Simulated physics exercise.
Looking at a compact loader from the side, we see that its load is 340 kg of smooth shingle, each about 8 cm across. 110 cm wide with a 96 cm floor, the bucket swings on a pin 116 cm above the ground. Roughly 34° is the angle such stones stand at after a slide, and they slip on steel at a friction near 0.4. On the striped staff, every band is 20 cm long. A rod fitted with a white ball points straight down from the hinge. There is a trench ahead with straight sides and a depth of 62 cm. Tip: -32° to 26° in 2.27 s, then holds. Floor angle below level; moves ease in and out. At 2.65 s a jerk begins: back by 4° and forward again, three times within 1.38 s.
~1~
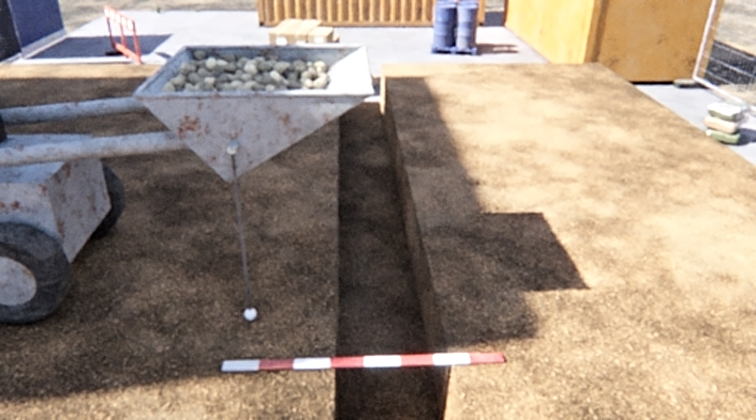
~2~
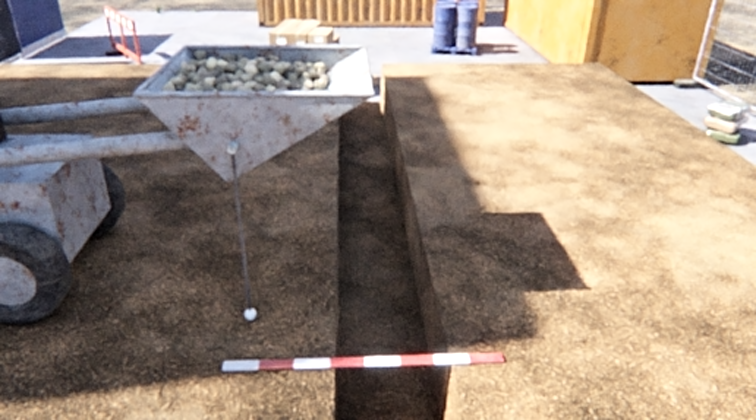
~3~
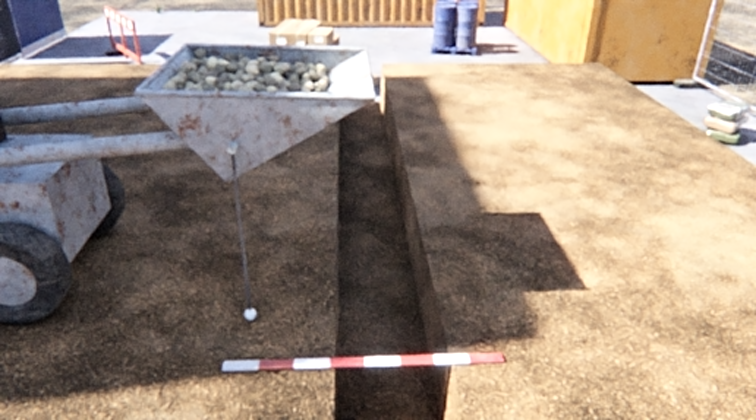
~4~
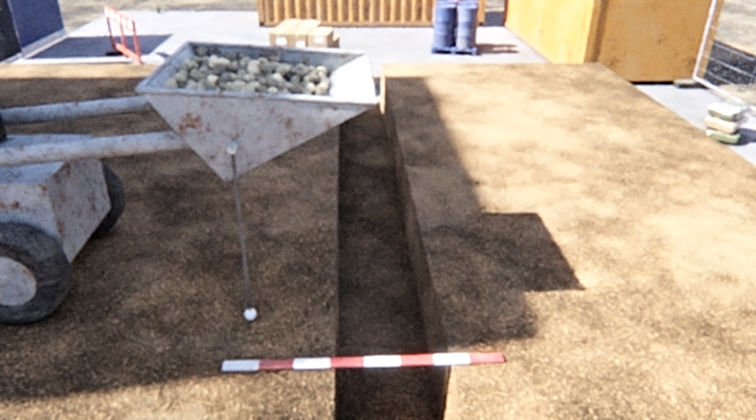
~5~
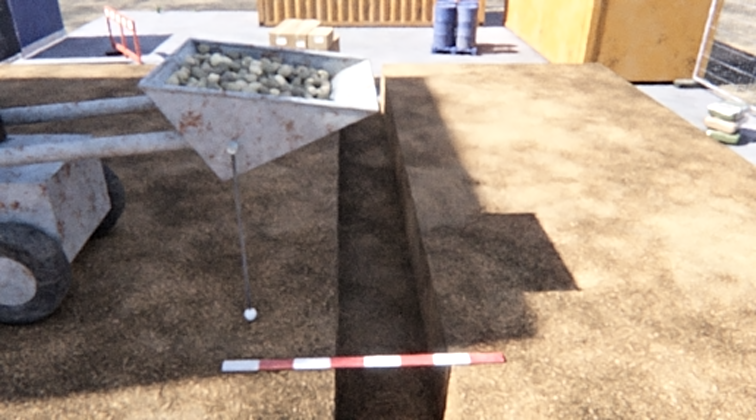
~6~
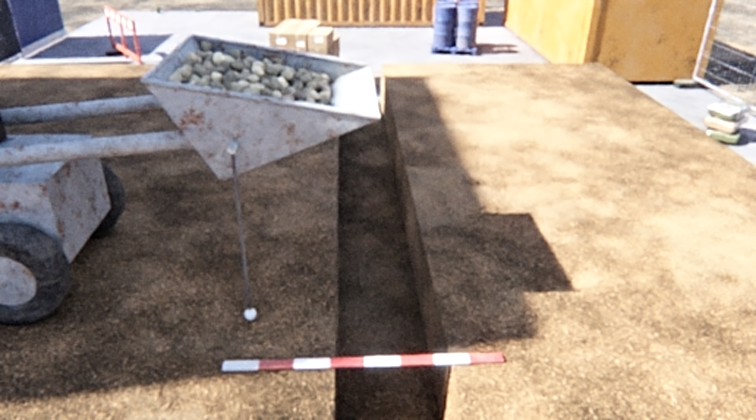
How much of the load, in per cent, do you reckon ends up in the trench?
I reckon around 80 per cent.
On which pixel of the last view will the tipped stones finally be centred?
The tipped stones centre close to (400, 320).
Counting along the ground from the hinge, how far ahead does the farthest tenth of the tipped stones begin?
Close to 140 cm from the hinge.
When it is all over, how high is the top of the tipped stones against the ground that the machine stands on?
About 14 cm higher than the ground.
A little later the floor is at 17°; 100 % in the bucket; the foremost stones are at (359, 154).
Then the floor is at 26°; 50 % in the bucket, 48 % in the trench, 1 % past the trench; the foremost stones are at (442, 261).
Later still the floor is at 26°; 0 % in the bucket, 81 % in the trench, 19 % past the trench; the foremost stones are at (540, 263).
In the end the floor is at 26°; 0 % in the bucket, 81 % in the trench, 19 % past the trench; the foremost stones are at (540, 263).
